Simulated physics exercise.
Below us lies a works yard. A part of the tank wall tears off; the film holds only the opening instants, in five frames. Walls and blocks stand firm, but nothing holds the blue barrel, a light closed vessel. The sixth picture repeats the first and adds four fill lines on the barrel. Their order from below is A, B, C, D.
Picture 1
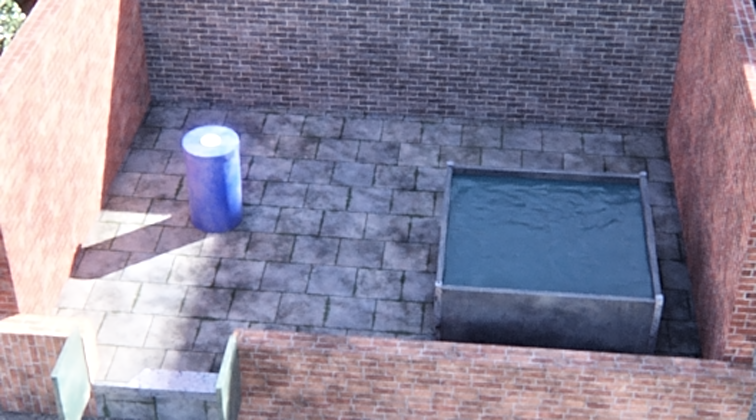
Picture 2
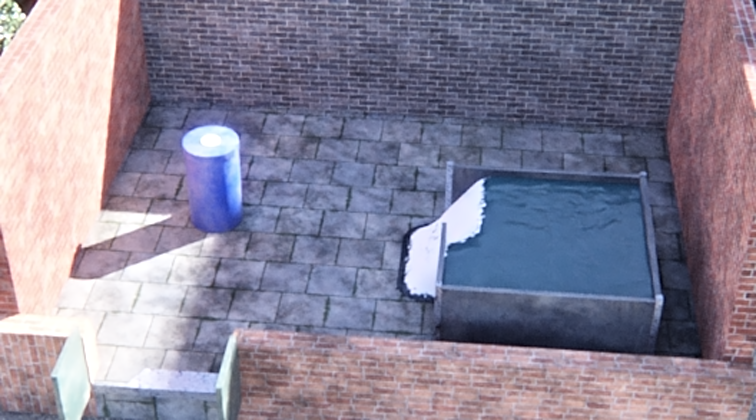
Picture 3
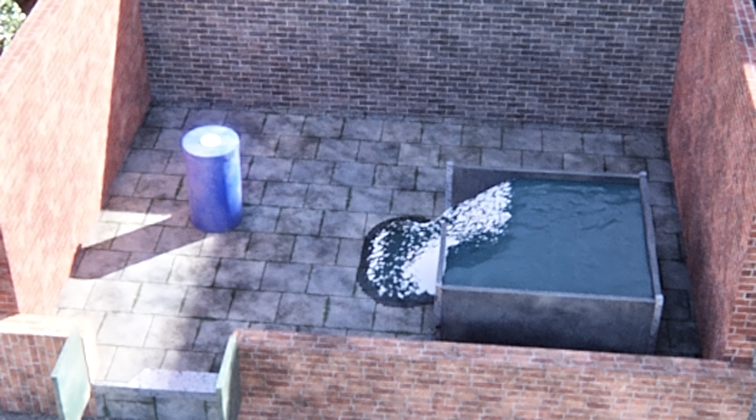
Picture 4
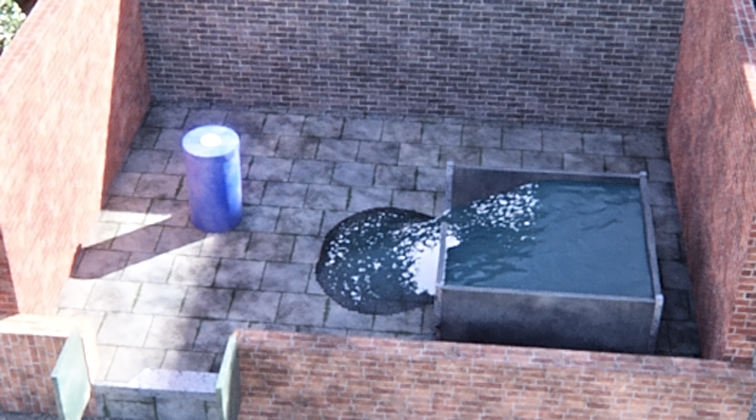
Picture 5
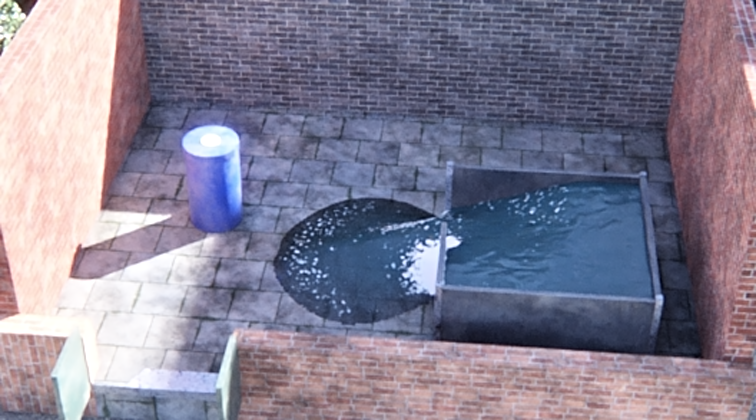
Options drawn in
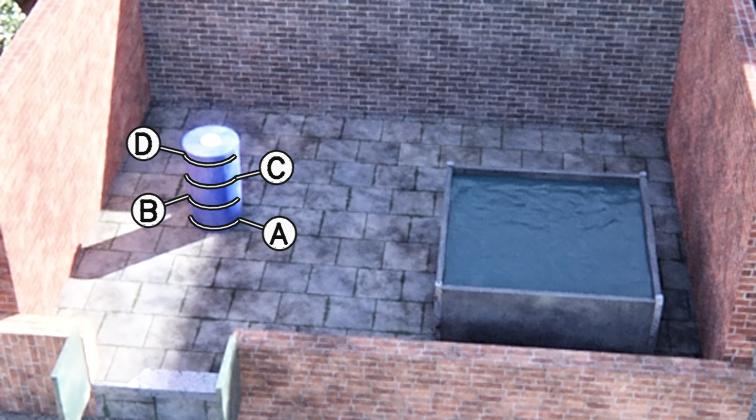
A square, dark-walled tank full of blue-green water stands on the right of a paved works yard, seen from above between brick walls. A blue barrel stands upright on the left, with an open pale green gate at the lower left. White, foaming water pours from the tank's left side and spreads leftward across the paving in a widening dark, rounded pool, while the barrel and camera stay still.
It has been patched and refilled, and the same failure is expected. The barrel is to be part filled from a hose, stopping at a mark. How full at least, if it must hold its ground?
That is mark C.
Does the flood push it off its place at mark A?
Yes, it does.
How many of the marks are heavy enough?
Two of them.
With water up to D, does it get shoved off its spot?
No, that is safe.
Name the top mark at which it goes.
B.
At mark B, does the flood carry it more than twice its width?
No, it does not.
On the marked copy, A at (211, 228); B at (209, 207); C at (207, 186); D at (205, 165); from the bottom up A, B, C, D.
With A, it is pushed about twice its own width away.
With B, it is pushed about half its own width away.
With C, it does not move.
With D, it does not move.
